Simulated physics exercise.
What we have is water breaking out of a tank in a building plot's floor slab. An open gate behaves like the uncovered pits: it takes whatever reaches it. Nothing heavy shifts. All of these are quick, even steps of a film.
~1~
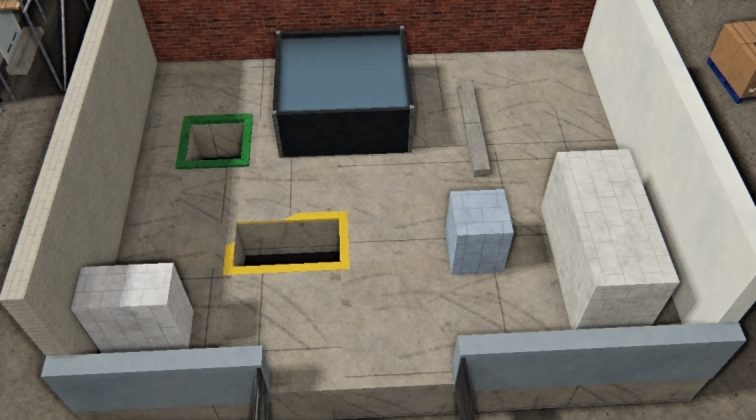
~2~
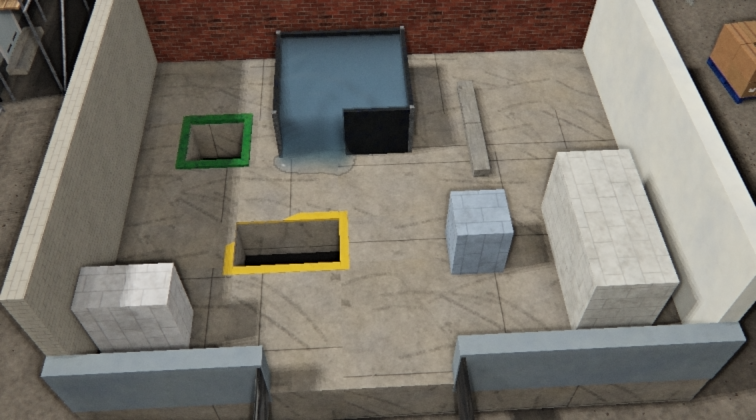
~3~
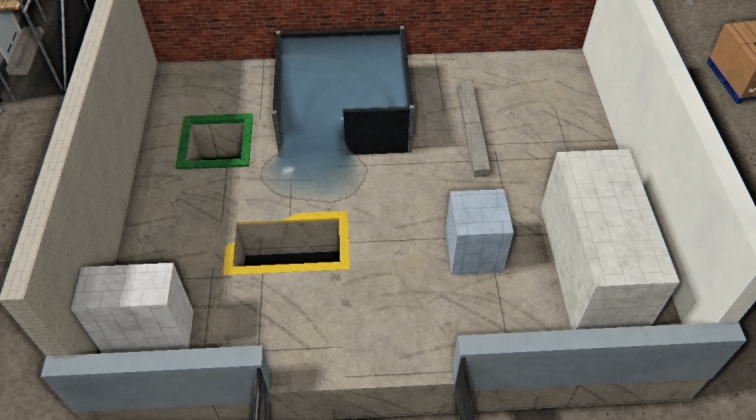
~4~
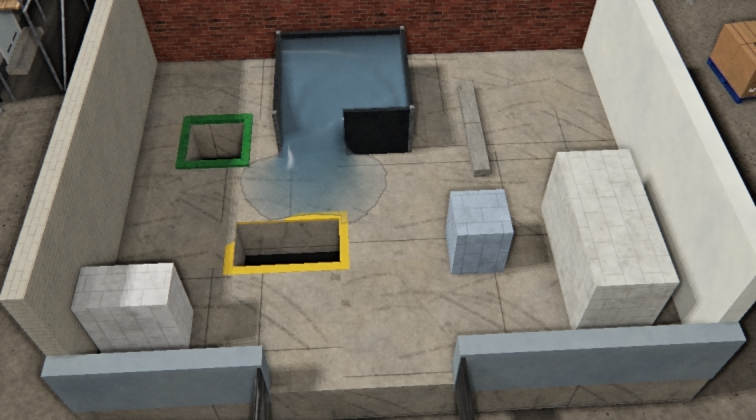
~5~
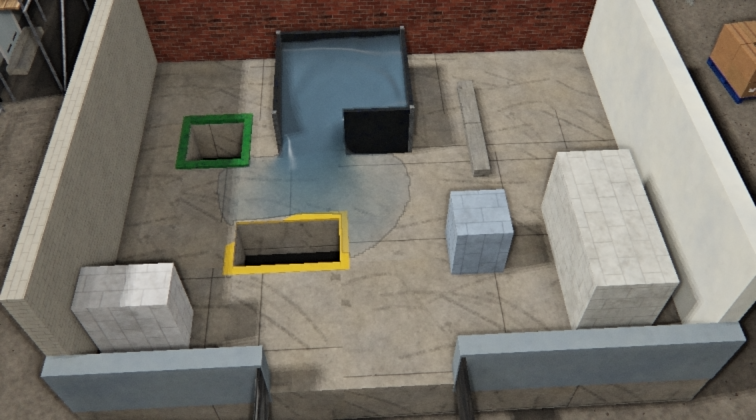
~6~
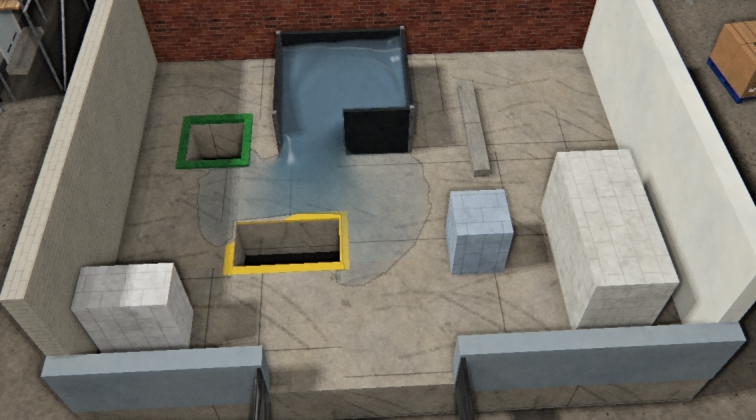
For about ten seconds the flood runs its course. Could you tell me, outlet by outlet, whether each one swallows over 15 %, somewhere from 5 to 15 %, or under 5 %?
As I see it, the gate carries off five to fifteen per cent; the yellow pit carries off upward of fifteen per cent; the green pit carries off beneath five per cent.
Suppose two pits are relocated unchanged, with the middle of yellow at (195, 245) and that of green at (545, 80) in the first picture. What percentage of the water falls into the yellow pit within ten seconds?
Share, yellow pit, approx.: 30 in a hundred.
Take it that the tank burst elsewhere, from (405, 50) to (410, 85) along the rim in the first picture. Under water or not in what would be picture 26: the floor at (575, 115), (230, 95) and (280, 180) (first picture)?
Result, in sequence: Inundated; untouched by the flood; untouched by the flood.
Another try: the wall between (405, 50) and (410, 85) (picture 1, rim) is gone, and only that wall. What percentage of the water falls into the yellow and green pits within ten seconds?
The yellow pit takes 12 per cent and the green pit 0 per cent.
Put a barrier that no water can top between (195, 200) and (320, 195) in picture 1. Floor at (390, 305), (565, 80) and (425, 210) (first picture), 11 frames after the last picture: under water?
The first location is soaked through, the second is not reached, and the third is soaked through.
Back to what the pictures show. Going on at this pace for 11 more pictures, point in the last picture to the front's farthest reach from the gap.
The farthest point of the front sits at (596, 357).
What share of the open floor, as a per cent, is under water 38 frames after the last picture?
My estimate is roughly 45 percent.
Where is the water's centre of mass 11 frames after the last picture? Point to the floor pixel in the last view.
Somewhere near (333, 147).
A moment on, water covers 25 % of the floor; the gate 0 %, the yellow pit 17 %, the green pit 0 %.
Next, water covers 30 % of the floor; the gate 2 %, the yellow pit 29 %, the green pit 0 %.
Then, water covers 35 % of the floor; the gate 4 %, the yellow pit 41 %, the green pit 0 %.
Later, water covers 45 % of the floor; the gate 6 %, the yellow pit 54 %, the green pit 0 %.
In the end, water covers 50 % of the floor; the gate 9 %, the yellow pit 63 %, the green pit 0 %.
